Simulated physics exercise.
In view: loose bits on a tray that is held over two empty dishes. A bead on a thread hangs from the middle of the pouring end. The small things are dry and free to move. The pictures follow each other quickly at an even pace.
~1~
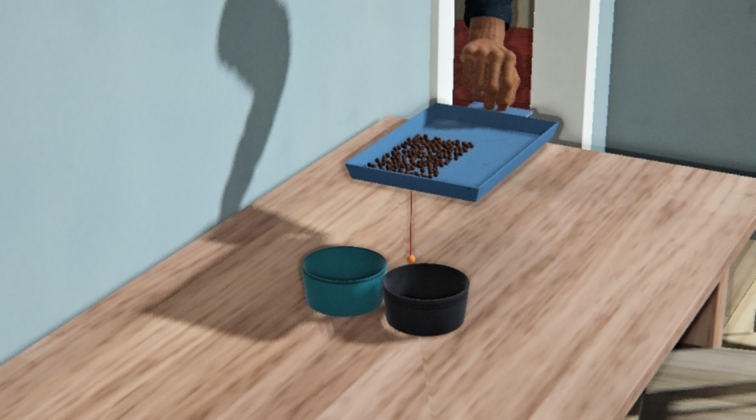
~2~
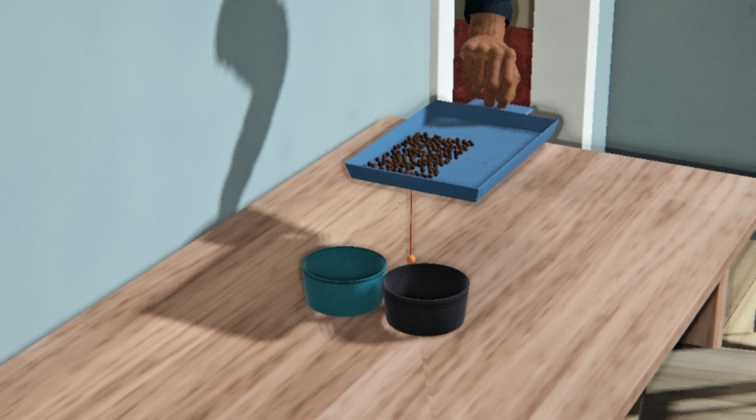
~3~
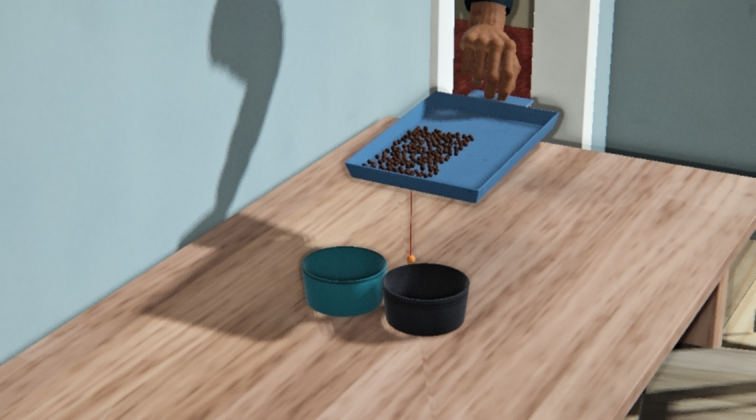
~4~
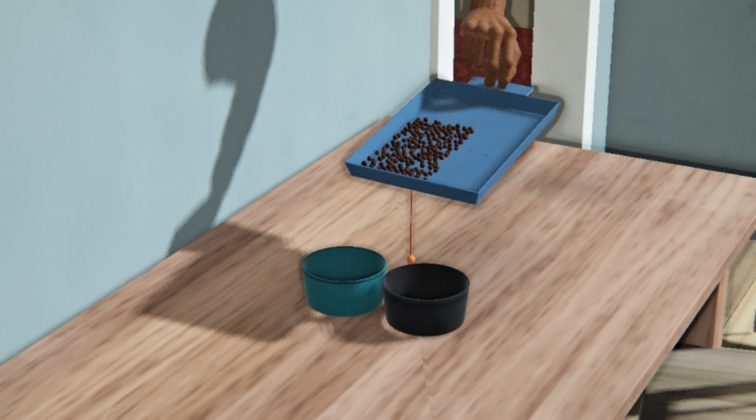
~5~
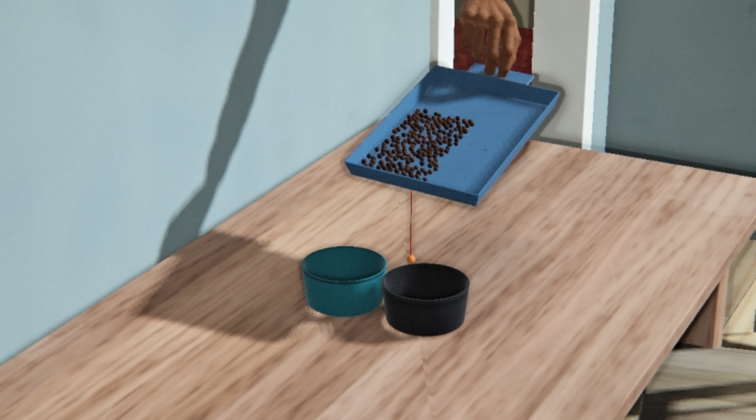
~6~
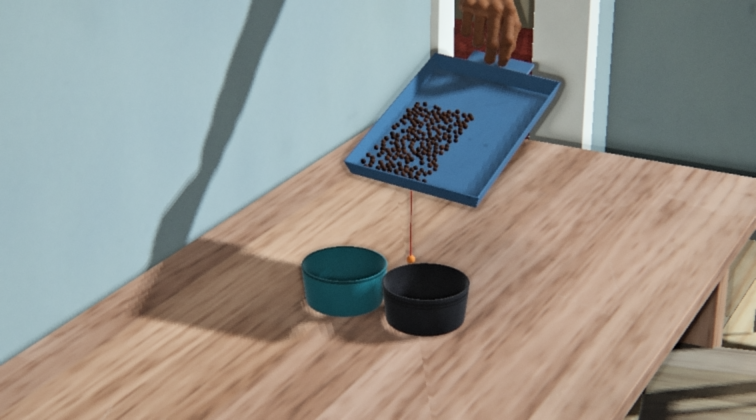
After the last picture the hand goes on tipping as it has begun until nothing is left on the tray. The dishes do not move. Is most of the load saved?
The two hold more than half of the load.
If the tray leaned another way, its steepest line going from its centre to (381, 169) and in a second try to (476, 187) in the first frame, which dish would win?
In turn: The left dish; the dish on the right.
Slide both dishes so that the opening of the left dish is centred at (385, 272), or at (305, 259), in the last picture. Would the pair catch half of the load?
One: Over half. Two: Not half.
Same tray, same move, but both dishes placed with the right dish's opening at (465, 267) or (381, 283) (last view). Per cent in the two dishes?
About 0 and 20 per cent.
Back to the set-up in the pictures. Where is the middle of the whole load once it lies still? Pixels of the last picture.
Near (436, 319).
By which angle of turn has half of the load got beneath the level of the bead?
Around 100° of tilt.
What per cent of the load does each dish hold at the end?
The left dish has 0 per cent, the right dish has 70.
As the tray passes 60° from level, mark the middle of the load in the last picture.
At about (428, 181).
Soon after the last picture, tray tipped steeply; nearly all on the tray; a stray few outside both.
A little later, tray tipped right over; about a quarter on the tray; about half in the right dish; a small part outside both; about a quarter in the air.
Later still, tray tipped past a quarter turn; about two thirds in the right dish; about a third outside both.
At rest, tray tipped past a quarter turn; about two thirds in the right dish; none in the left dish; about a third outside both.
